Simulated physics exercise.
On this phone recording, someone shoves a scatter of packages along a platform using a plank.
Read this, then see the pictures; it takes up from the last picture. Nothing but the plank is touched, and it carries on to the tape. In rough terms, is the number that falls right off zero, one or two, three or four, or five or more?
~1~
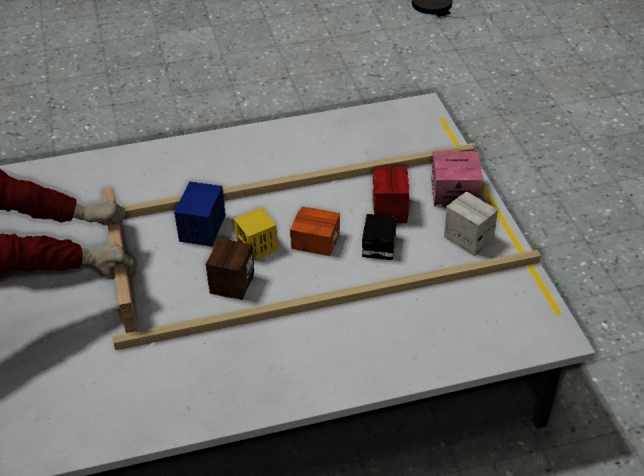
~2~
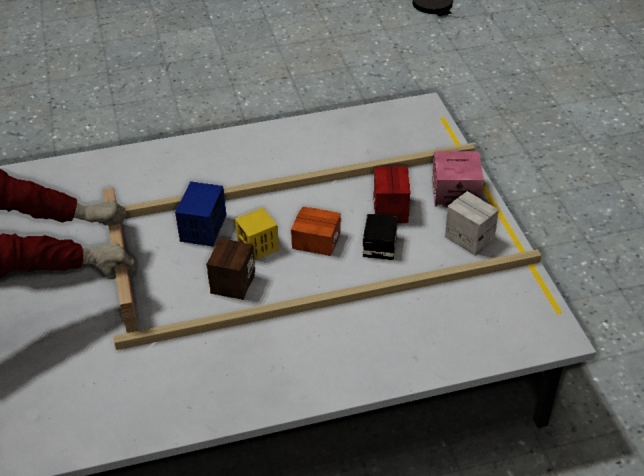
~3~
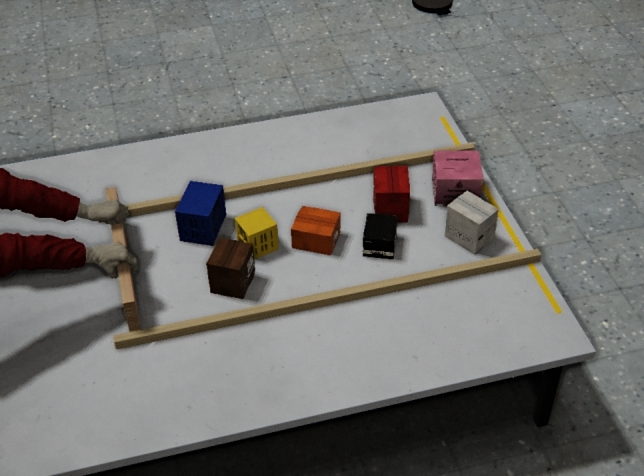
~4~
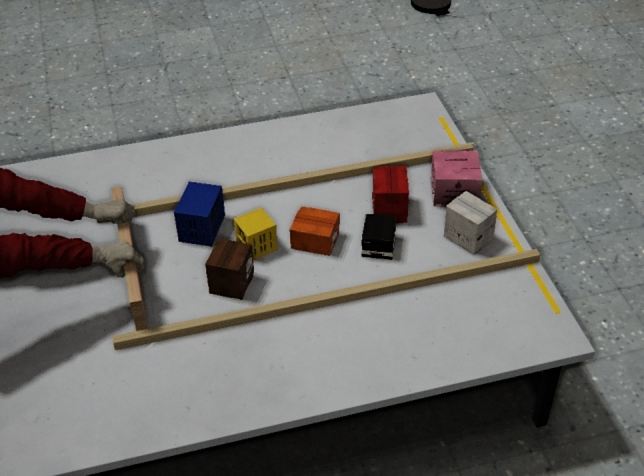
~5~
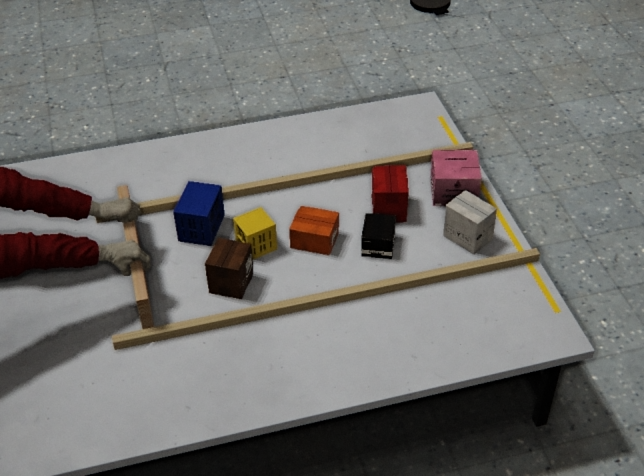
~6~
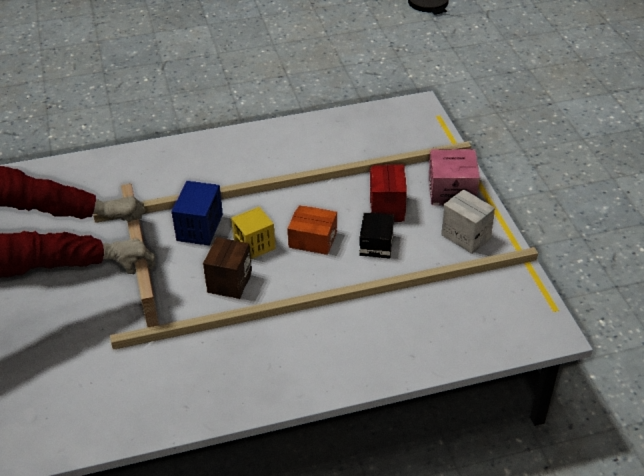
It is five or more.
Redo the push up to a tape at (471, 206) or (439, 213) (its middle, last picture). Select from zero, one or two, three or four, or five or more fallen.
In order: At least five and 3 or 4.
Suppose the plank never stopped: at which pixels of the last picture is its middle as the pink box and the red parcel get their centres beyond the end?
With the pink box it sits around (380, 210), with the red parcel around (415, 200).
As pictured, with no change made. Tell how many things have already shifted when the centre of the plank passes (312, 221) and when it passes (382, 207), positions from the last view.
Tally: 6; 8.
A little later, none off yet; pink box at rest near (453, 177); white box at rest near (468, 222); red parcel at rest near (388, 193).
Next, none off yet; pink box shifted a little near (459, 175); white box at rest near (468, 222); red parcel shifted about its own width near (421, 186).
Later still, one off so far; pink box fallen near (490, 204); white box shifted about its own width near (524, 209); red parcel shifted well along near (500, 166).
When it is over, the number that fall off is five or more; down, blue crate, brown parcel, yellow crate, orange parcel, black parcel, red parcel, white box and pink box.
